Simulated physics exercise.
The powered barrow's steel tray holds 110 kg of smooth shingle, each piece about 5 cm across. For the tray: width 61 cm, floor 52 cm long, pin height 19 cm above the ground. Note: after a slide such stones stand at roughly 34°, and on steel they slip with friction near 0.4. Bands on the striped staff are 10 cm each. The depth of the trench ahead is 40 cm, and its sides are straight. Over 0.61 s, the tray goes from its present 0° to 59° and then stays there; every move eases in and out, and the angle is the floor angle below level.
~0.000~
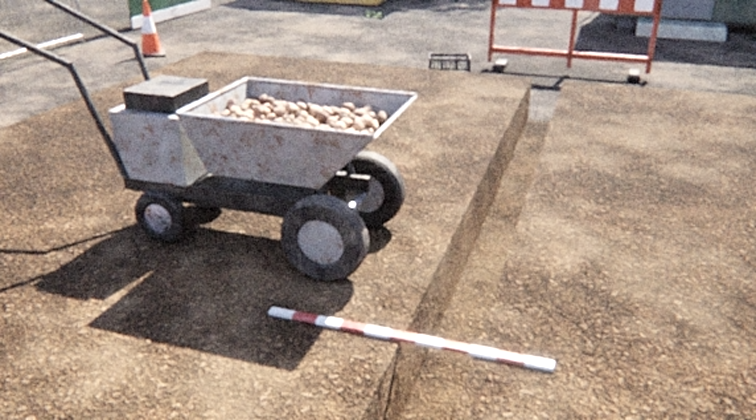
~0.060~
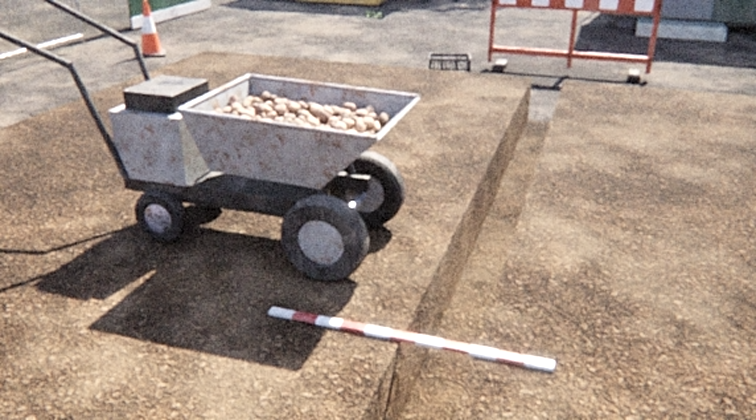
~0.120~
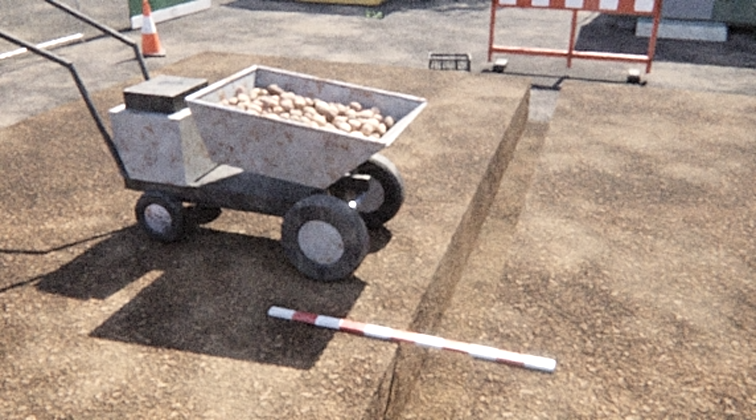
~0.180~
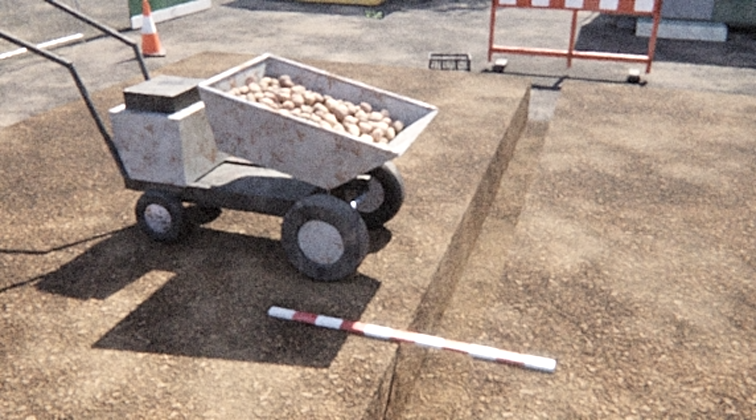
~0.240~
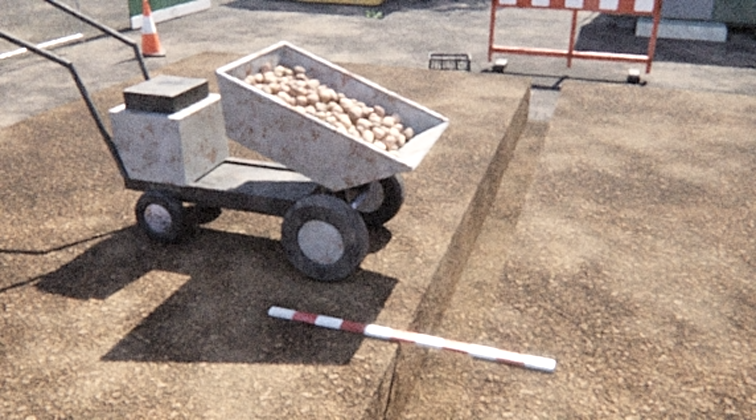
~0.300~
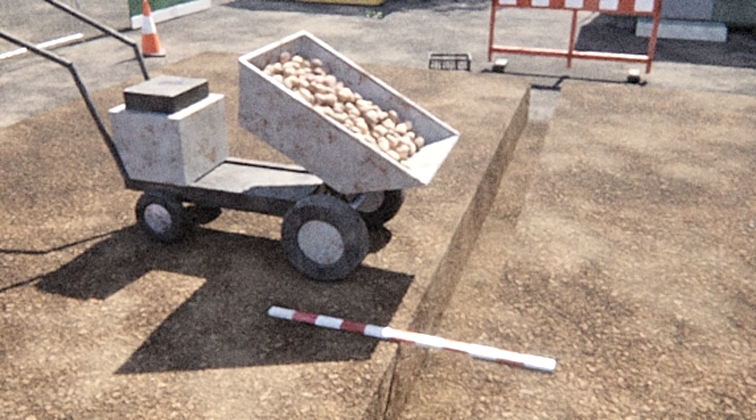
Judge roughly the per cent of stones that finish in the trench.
An estimated 42 per cent finish in the trench.
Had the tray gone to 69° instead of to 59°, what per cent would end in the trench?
It would be close to 35 percent.
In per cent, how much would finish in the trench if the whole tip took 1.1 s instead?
Roughly 55% would finish there.
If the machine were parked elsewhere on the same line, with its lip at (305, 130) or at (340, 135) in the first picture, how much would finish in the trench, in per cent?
Some 80 and some 70 per cent, in that order.
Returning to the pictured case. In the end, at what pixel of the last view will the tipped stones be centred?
Somewhere around (525, 274) in the last picture.
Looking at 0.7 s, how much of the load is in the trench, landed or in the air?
Roughly 10 percent of the load.
After 0.5 s the floor is at 50°; 100 % in the tray; the foremost stones are at (434, 196).
After 0.7 s the floor is at 59°; 86 % in the tray, 10 % in the trench, 4 % past the trench; the foremost stones are at (517, 254).
After 1.1 s the floor is at 59°; 31 % in the tray, 14 % in the trench, 55 % past the trench; the foremost stones are at (668, 284).
After 3.0 s the floor is at 59°; 0 % in the tray, 42 % in the trench, 58 % past the trench; the foremost stones are past the picture's edge.
